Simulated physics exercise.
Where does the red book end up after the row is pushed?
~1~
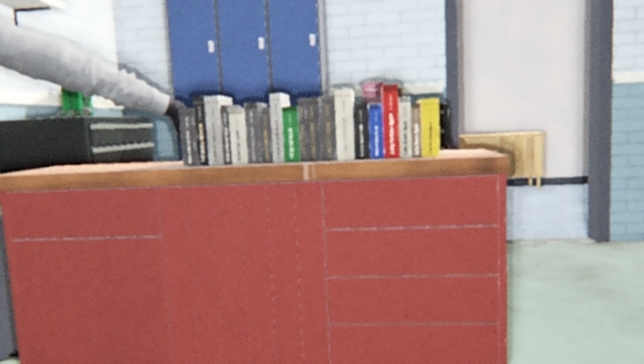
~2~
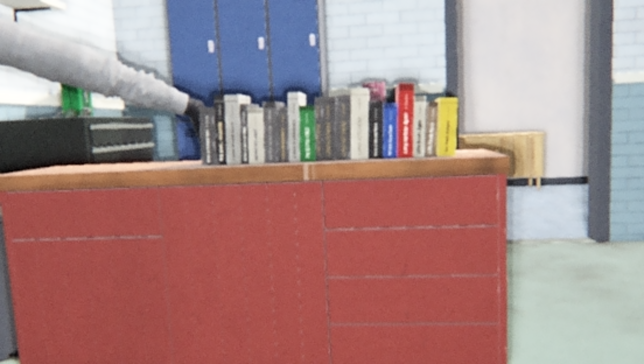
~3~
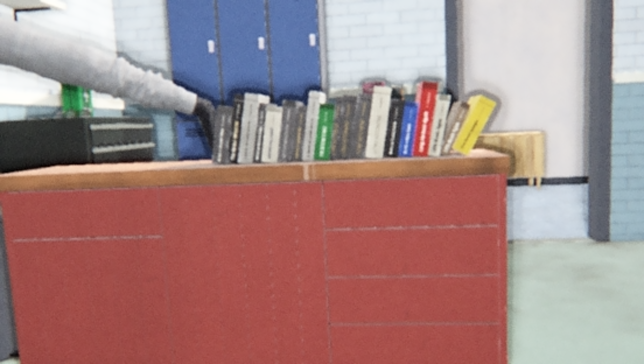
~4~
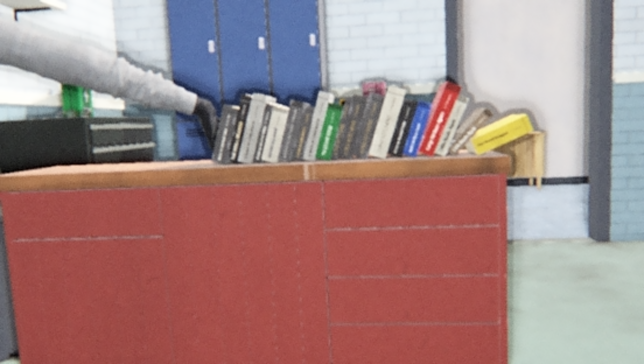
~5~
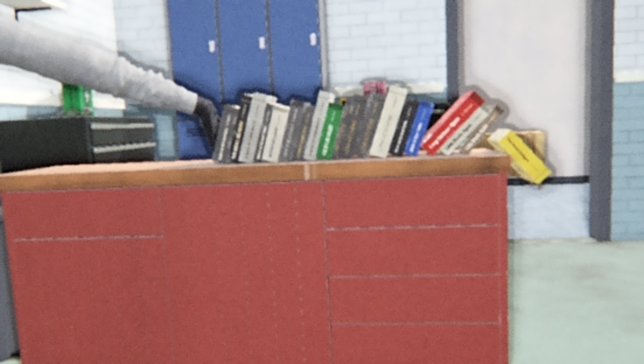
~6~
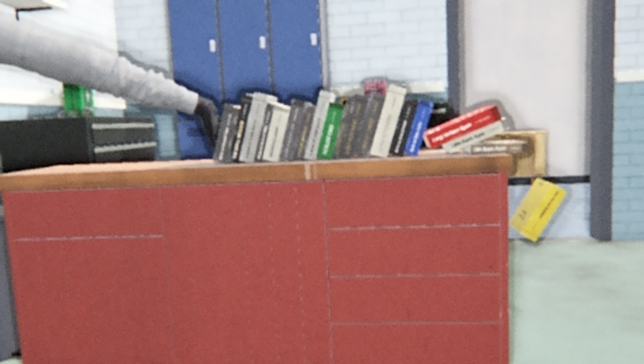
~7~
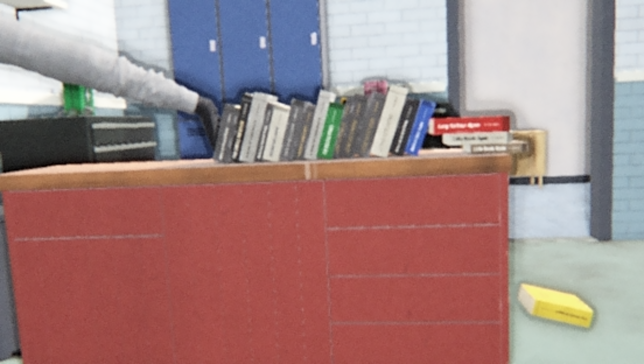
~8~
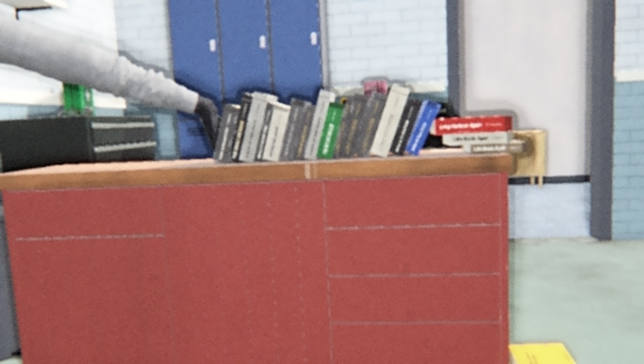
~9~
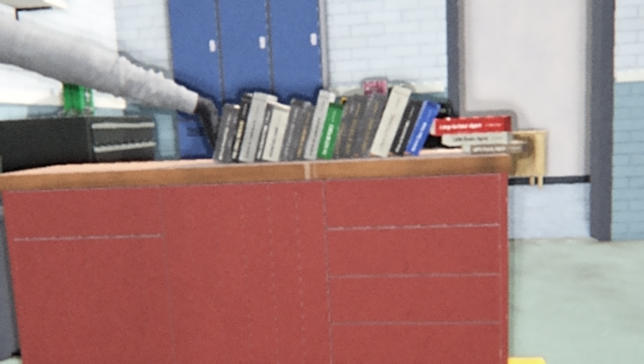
It stays up on the cabinet top, lying flat on the toppled pale books near the right edge.
